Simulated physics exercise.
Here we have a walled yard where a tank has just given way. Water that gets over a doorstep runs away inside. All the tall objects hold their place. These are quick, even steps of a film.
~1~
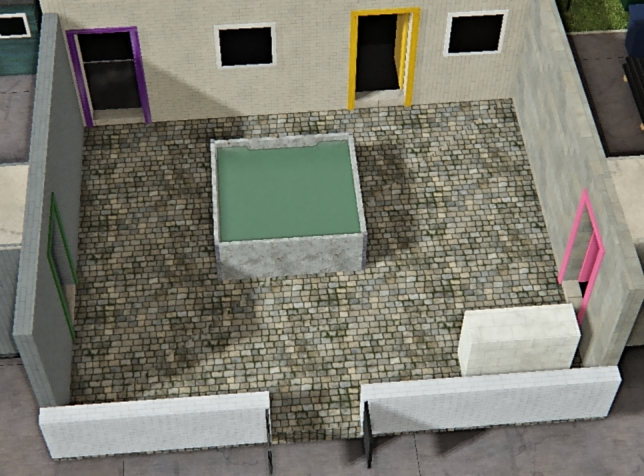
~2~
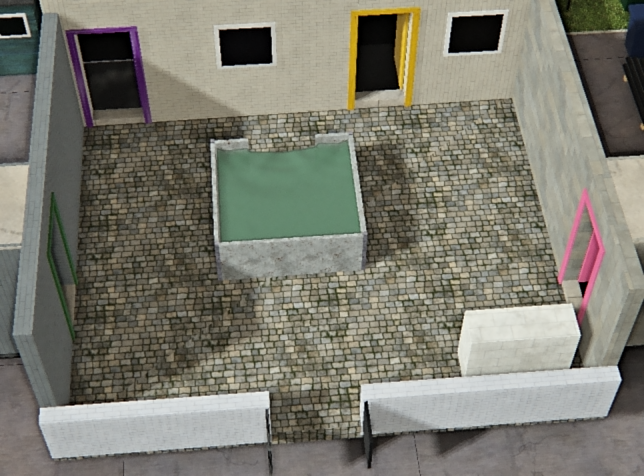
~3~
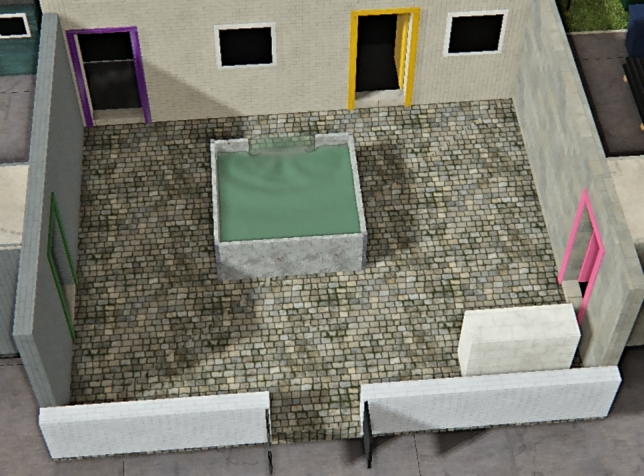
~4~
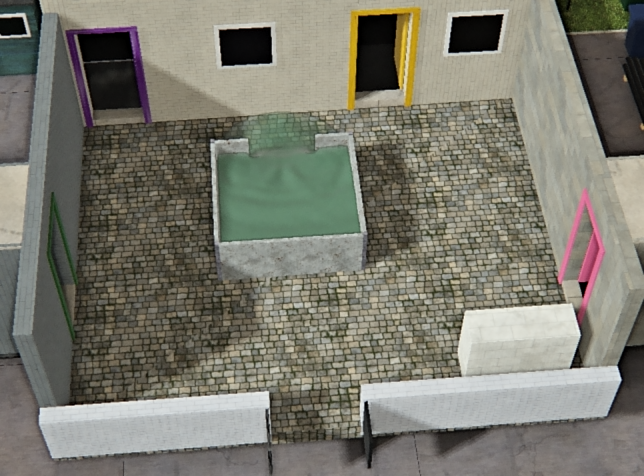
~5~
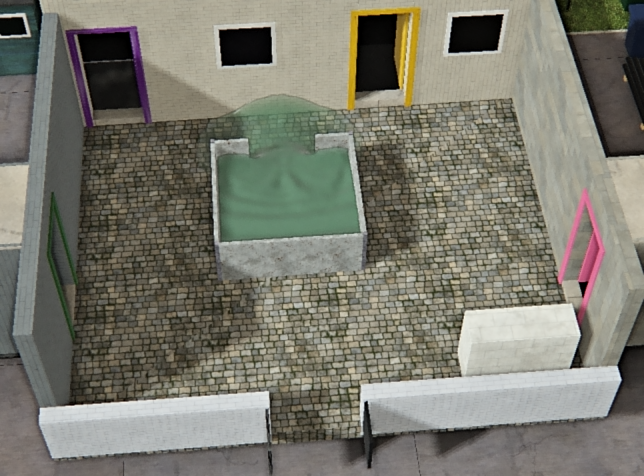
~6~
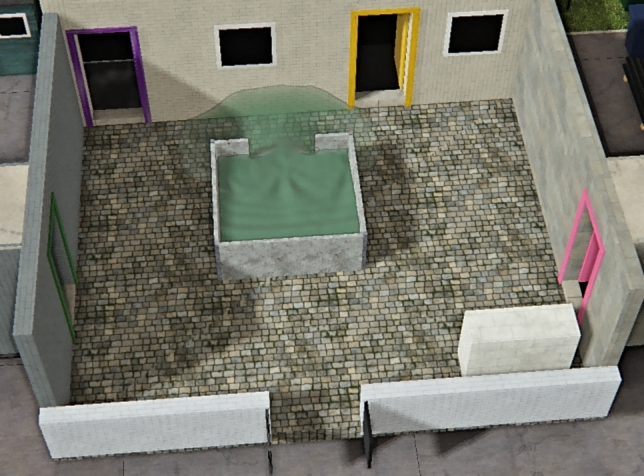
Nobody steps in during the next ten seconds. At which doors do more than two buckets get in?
The yellow door admits no more than that; the pink door admits no more than that; the green door admits no more than that; the purple door lets in a lot.
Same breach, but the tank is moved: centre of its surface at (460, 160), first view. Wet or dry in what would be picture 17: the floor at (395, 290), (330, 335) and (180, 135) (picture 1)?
One after the other: Not flooded, not flooded, covered.
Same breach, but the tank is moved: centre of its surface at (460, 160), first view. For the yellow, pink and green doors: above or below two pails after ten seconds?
My reading: The yellow one lets more in, the pink one stays under, the green one passes that mark.
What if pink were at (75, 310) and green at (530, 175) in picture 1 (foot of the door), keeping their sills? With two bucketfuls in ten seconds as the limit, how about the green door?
Then: The green one floods.
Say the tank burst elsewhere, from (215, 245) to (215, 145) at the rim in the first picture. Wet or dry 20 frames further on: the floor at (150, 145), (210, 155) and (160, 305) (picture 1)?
As listed: Covered, covered, covered.
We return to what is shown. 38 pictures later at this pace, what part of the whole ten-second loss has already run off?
About 20 per cent.
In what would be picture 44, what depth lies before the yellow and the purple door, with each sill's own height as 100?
Roughly 40 per cent, then 100 per cent.
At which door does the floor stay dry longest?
That is the pink one.
A moment on, water covers 15 % of the floor; the yellow door wet at the sill, nothing in, the pink door not reached, the green door not reached, the purple door wet at the sill, nothing in.
Next, water covers 30 % of the floor; the yellow door wet at the sill, nothing in, the pink door not reached, the green door not reached, the purple door wet at the sill, nothing in.
Then, water covers 55 % of the floor; the yellow door under two buckets in, the pink door wet at the sill, nothing in, the green door wet at the sill, nothing in, the purple door over two buckets in.
Later, water covers 90 % of the floor; the yellow door under two buckets in, the pink door wet at the sill, nothing in, the green door wet at the sill, nothing in, the purple door over two buckets in.
In the end, water covers 95 % of the floor; the yellow door under two buckets in, the pink door under two buckets in, the green door under two buckets in, the purple door over two buckets in.
